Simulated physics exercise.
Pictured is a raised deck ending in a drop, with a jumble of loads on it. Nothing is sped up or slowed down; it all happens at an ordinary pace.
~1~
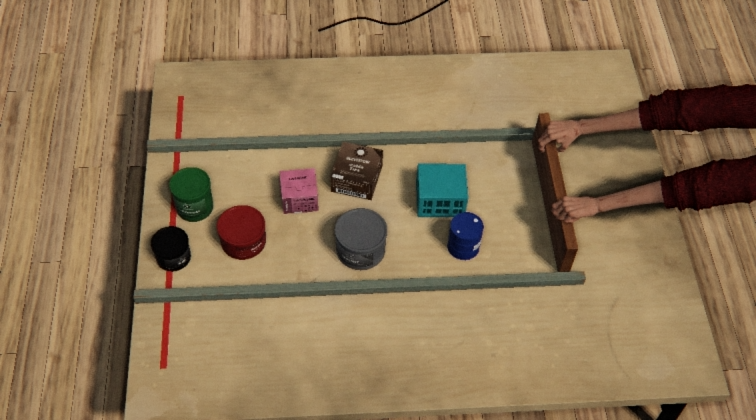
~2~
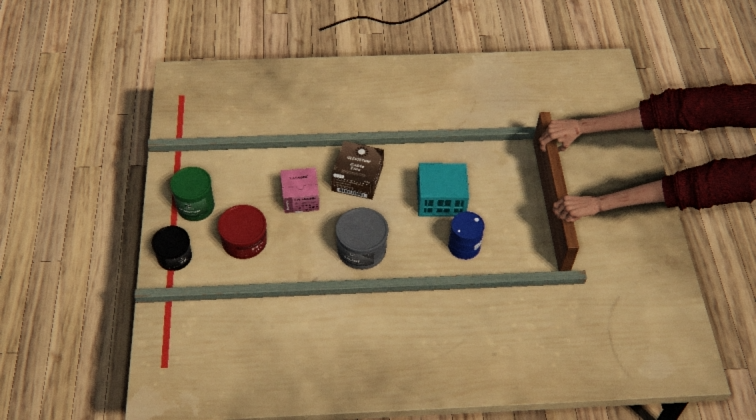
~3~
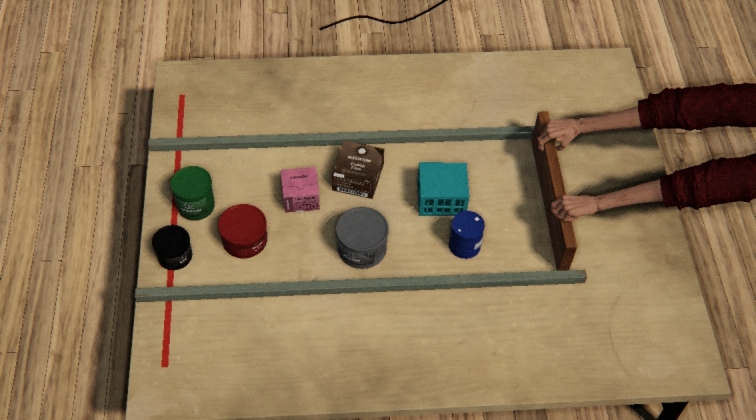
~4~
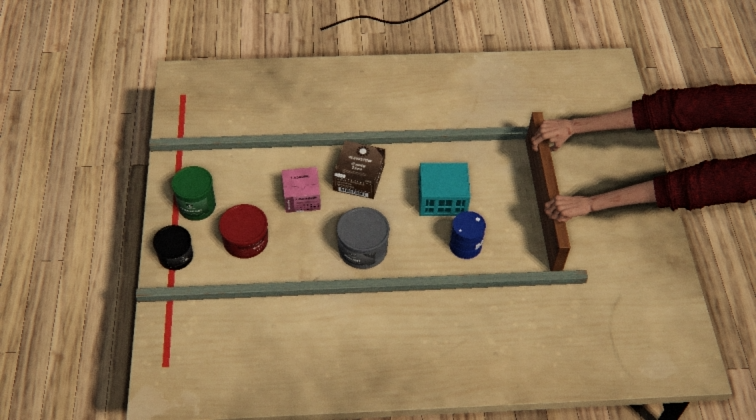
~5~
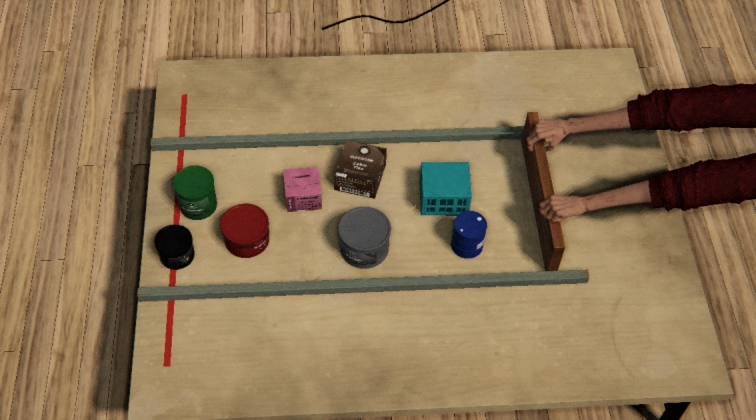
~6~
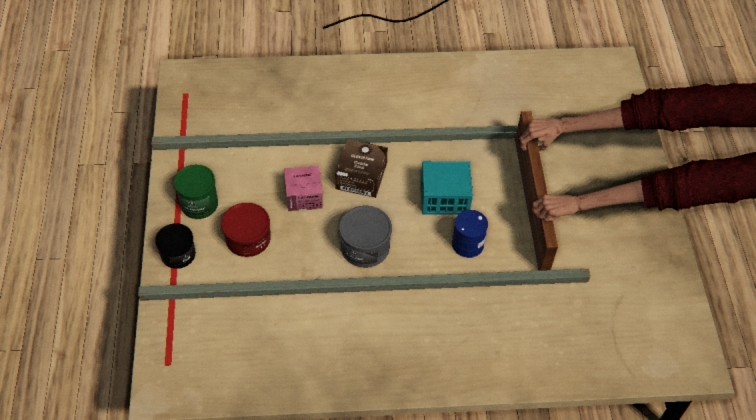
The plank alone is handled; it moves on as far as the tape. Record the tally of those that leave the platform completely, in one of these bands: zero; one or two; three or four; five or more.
I reckon the ones pushed off reach five at the very least.
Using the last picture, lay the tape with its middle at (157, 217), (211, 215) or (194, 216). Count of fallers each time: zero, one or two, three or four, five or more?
Taking the places in the order asked: Five or more, then three to four, then more than four.
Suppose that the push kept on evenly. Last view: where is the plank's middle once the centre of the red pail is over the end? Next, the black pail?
Near (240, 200), then near (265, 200).
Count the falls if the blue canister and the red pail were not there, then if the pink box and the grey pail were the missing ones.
Falls come to 3 the first time and 3 the other time.
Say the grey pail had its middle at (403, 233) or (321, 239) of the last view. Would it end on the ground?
In turn it comes down; drops off.
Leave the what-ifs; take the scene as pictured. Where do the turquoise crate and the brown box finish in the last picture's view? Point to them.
The turquoise crate stops around (152, 200); the brown box around (156, 159).
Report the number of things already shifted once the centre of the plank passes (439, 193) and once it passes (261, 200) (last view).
Counting first: 2, next 8.
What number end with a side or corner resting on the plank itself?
The answer is 3.
Early on, none off yet; black pail at rest near (176, 247); green pail at rest near (197, 192); red pail at rest near (247, 230).
A while later, none off yet; black pail at rest near (176, 247); green pail at rest near (197, 192); red pail travelled a little near (233, 229).
Further along, none off yet; black pail leaning a little near (136, 258); green pail travelled about its own width near (140, 186); red pail travelled well along near (150, 223).
Finally, the number that fall off is five or more; lost, grey pail, pink box, red pail, green pail and black pail.
